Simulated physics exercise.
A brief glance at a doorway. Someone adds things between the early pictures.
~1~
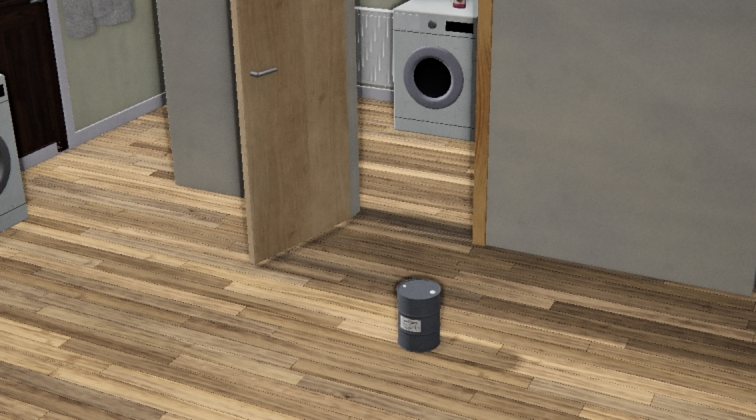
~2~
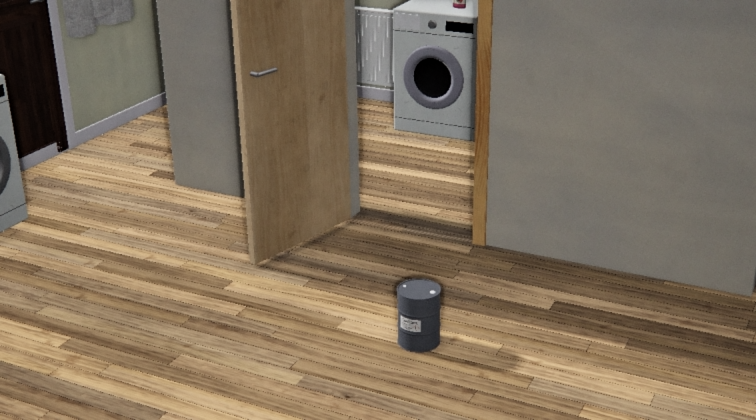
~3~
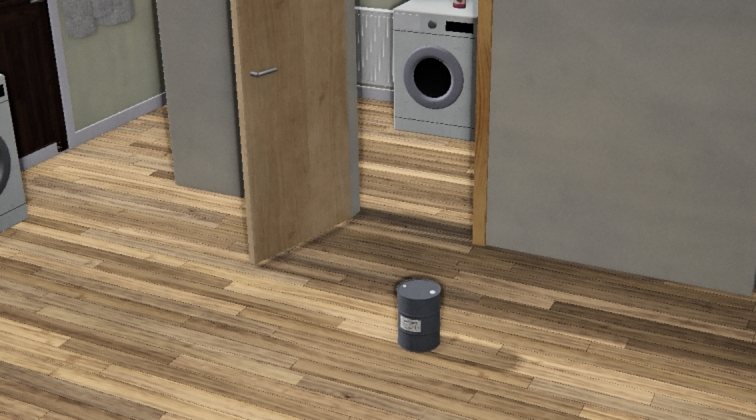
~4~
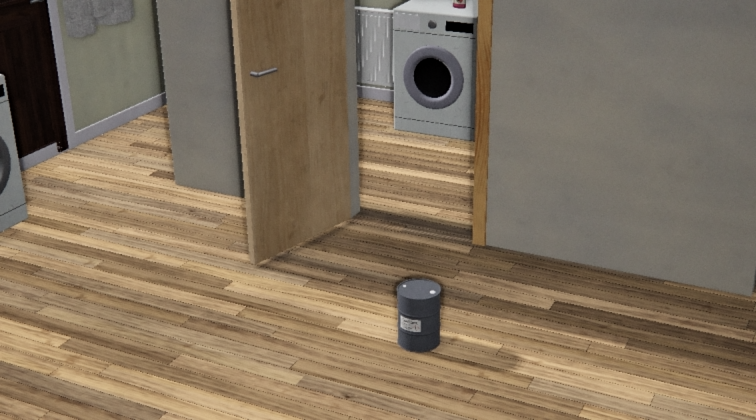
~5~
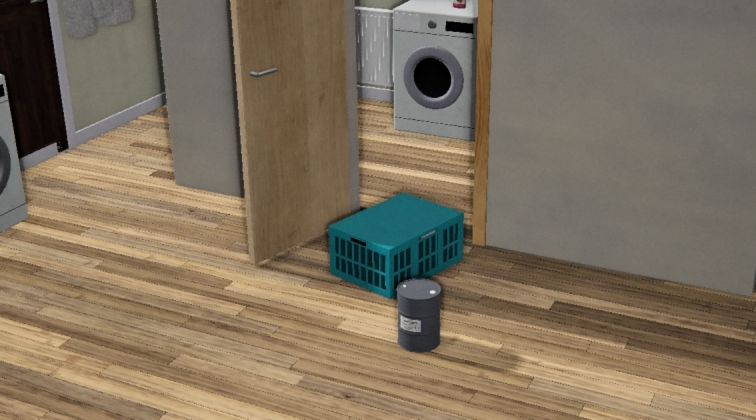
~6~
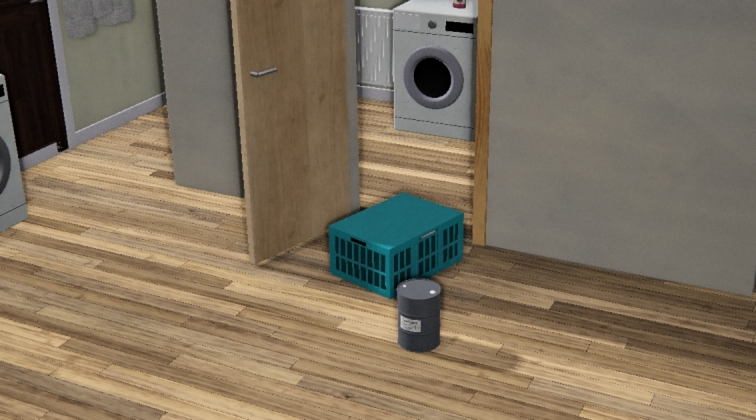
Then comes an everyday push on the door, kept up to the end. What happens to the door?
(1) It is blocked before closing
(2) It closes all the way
The answer is 1.
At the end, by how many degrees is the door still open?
Near 70° open.
Then, 0.60 s past the last view, open by 96°.
Then, 0.90 s past the last view, open by 86°.
Then, 1.30 s past the last view, open by 72°.
Finally, open by 71°; both still in place. Final places as the last picture's camera would see them, turquoise chest near (400, 243).
